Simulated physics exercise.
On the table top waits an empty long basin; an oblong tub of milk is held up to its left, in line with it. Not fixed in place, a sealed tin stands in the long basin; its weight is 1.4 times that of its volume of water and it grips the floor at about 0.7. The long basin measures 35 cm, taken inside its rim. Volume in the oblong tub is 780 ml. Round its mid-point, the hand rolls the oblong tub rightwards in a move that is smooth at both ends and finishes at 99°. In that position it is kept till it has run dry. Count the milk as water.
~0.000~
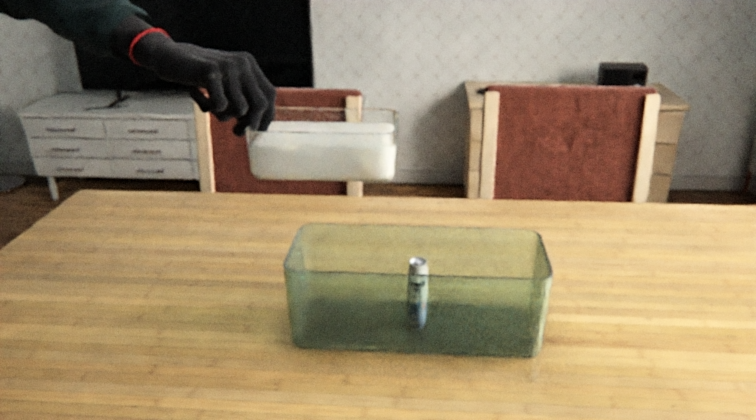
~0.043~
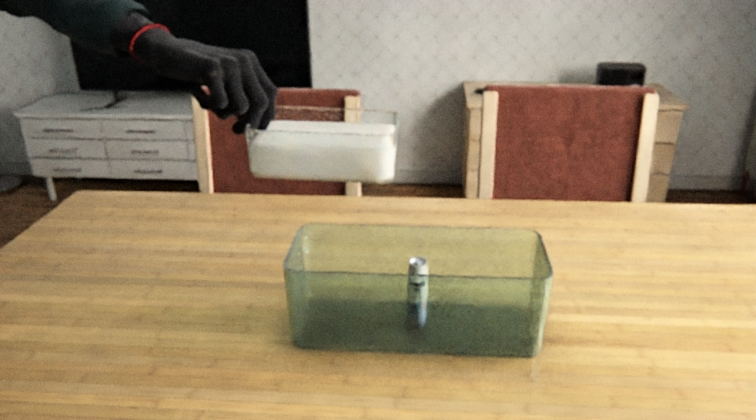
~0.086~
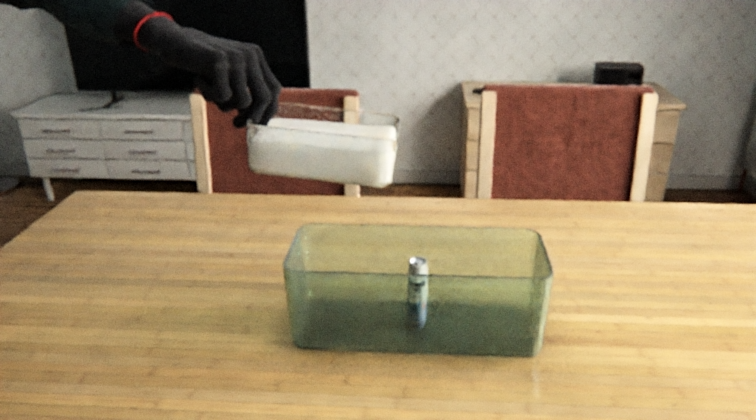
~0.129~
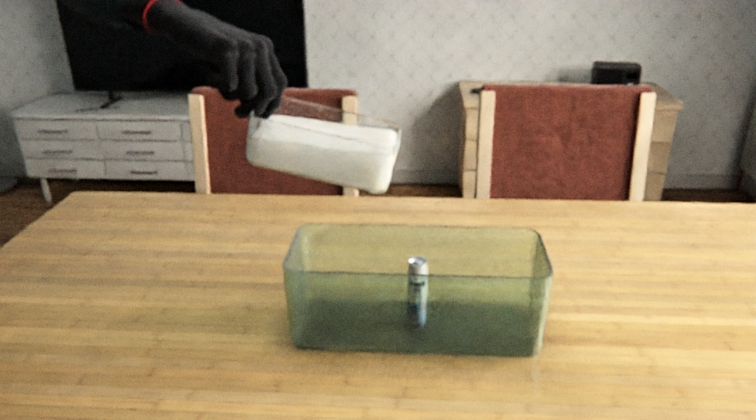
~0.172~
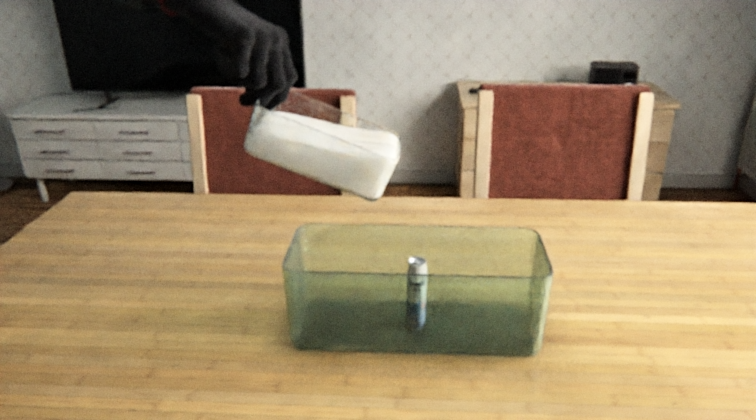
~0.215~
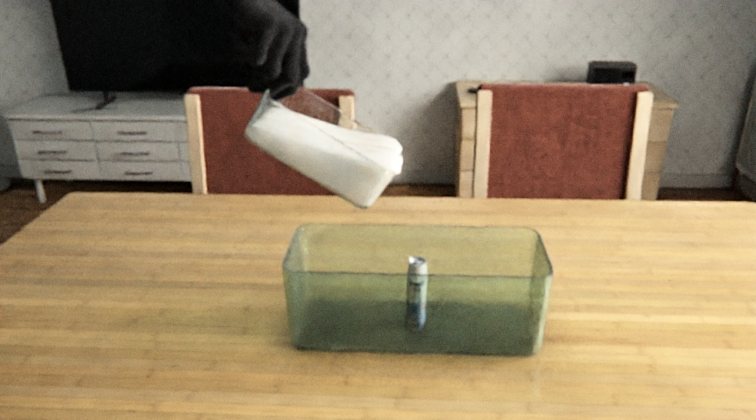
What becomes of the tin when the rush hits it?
Looks like it will stay erect.
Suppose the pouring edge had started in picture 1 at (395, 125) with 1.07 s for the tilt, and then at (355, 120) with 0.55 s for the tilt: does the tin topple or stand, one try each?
Trial 1 - tin stays standing; trial 2 - tin tips.
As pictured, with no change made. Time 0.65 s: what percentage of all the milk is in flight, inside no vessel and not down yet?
Near 7 percent.
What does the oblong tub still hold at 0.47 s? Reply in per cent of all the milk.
I'd estimate some 12 % remains.
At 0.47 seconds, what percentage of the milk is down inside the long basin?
Around 38 percent.
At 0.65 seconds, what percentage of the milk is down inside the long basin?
Around 84 in a hundred.
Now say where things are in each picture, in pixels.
In the first frame, it leans 0°; its right rim is at (396, 123); the milk meets the walls at (259, 131) and (395, 134); the long basin's rim runs from (292, 246) to (546, 254); the tin's top is at (418, 264).
In the second frame, it leans 2°; its right rim is at (397, 125); the milk meets the walls at (259, 131) and (395, 135).
In the third frame, it leans 6°; its right rim is at (398, 130); the milk meets the walls at (258, 128) and (396, 137).
In the fourth frame, it leans 13°; its right rim is at (399, 138); the milk meets the walls at (258, 125) and (397, 140).
In the fifth frame, it leans 22°; its right rim is at (398, 149); the milk meets the walls at (257, 121) and (398, 143).
In the sixth frame, it leans 33°; its right rim is at (396, 162); the milk meets the walls at (258, 116) and (380, 145); 4 per cent is over the edge.
Then, 0.47 s in, the tilt is 93° and 11 per cent is still to pour; the tin stands where it began.
Then, 0.65 s in, the tilt is 99° and 2 per cent is still to pour; the tin stands where it began.
Then, 0.84 s in, the tilt is 99° and 0 per cent is still to pour; the tin stands where it began.
Then, 1.05 s in, the tilt is 99° and 0 per cent is still to pour; the tin stands where it began.
Finally, the tin stands where it began.
